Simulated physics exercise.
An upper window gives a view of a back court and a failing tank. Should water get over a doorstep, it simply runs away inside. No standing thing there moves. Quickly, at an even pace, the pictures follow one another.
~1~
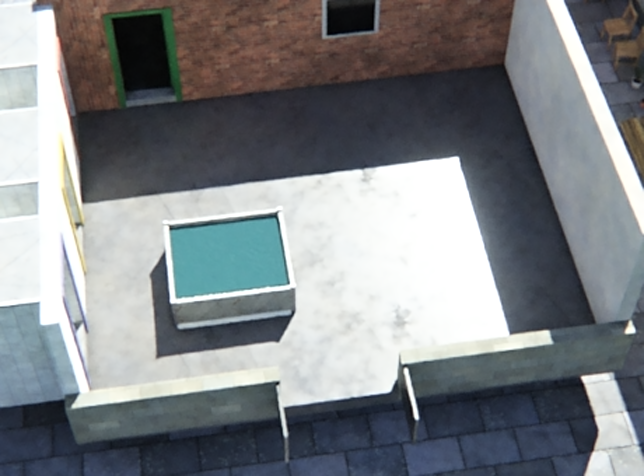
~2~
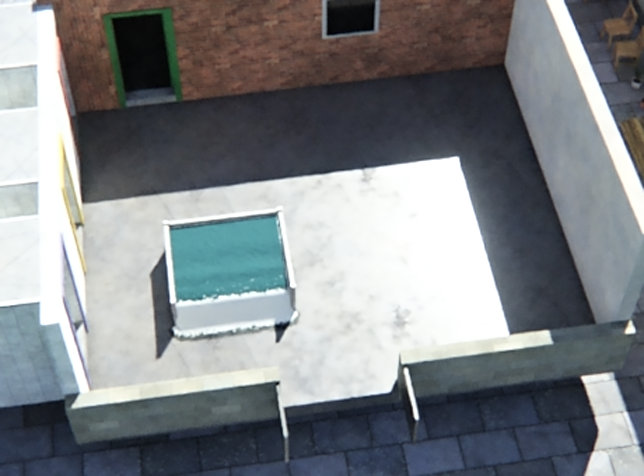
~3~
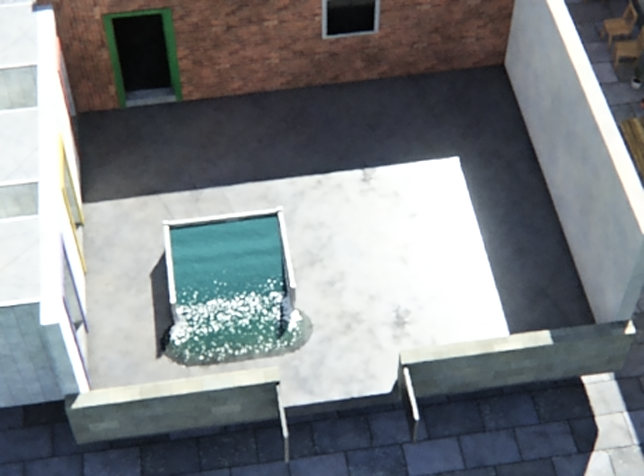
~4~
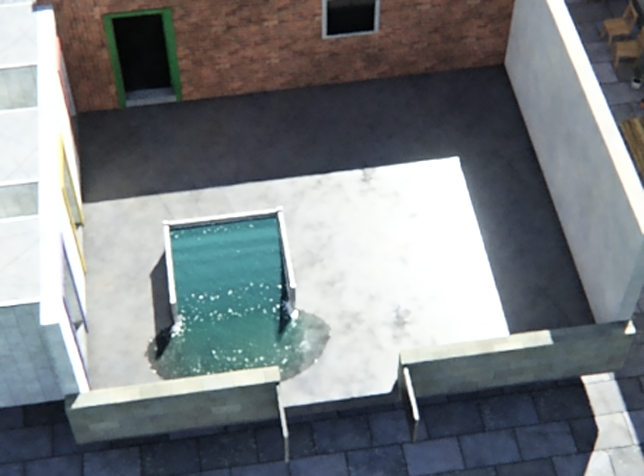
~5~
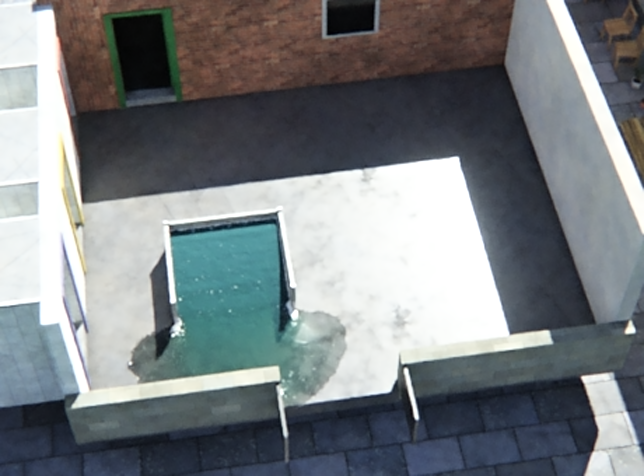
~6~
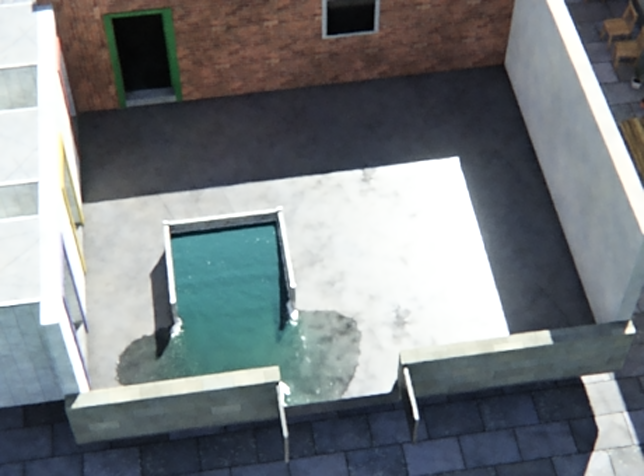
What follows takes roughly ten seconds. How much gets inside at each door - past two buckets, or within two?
The yellow door within two, the red door within two, the blue door within two, the green door within two.
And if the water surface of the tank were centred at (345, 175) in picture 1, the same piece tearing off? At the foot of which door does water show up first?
Leading the way is the door marked blue.
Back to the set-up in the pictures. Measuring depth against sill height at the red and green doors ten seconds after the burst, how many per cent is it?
About 40 and 20 %.
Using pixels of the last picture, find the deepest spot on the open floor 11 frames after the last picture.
Pointing at (91, 419).
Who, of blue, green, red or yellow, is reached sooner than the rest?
That's the blue-painted one.
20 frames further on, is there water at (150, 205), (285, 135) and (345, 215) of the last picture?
In that order the points end up soaked, high and dry and high and dry.
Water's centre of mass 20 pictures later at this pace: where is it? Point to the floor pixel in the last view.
I'd say around (206, 332).
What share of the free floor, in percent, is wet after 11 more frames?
The answer is around 15 per cent.
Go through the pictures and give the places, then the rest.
Still water in the open tank at (228, 257), in the first picture.
The front is at (176, 333), out from the gap at (235, 308), in the second picture.
The front is at (171, 353), out from the gap at (235, 310), in the third picture.
The front is at (160, 368), out from the gap at (235, 311), in the fourth picture.
Water pours out at (235, 311) and has run to a hidden place, in the fifth picture.
The front is at a hidden place, out from the gap at (235, 311), in the sixth picture.
A moment on, water covers 10 % of the floor; the yellow door not reached, the red door not reached, the blue door not reached, the green door not reached.
Next, water covers 15 % of the floor; the yellow door not reached, the red door not reached, the blue door wet at the sill, nothing in, the green door not reached.
Then, water covers 30 % of the floor; the yellow door wet at the sill, nothing in, the red door not reached, the blue door wet at the sill, nothing in, the green door not reached.
Later, water covers 45 % of the floor; the yellow door wet at the sill, nothing in, the red door wet at the sill, nothing in, the blue door wet at the sill, nothing in, the green door wet at the sill, nothing in.
In the end, water covers 65 % of the floor; the yellow door wet at the sill, nothing in, the red door wet at the sill, nothing in, the blue door wet at the sill, nothing in, the green door wet at the sill, nothing in.
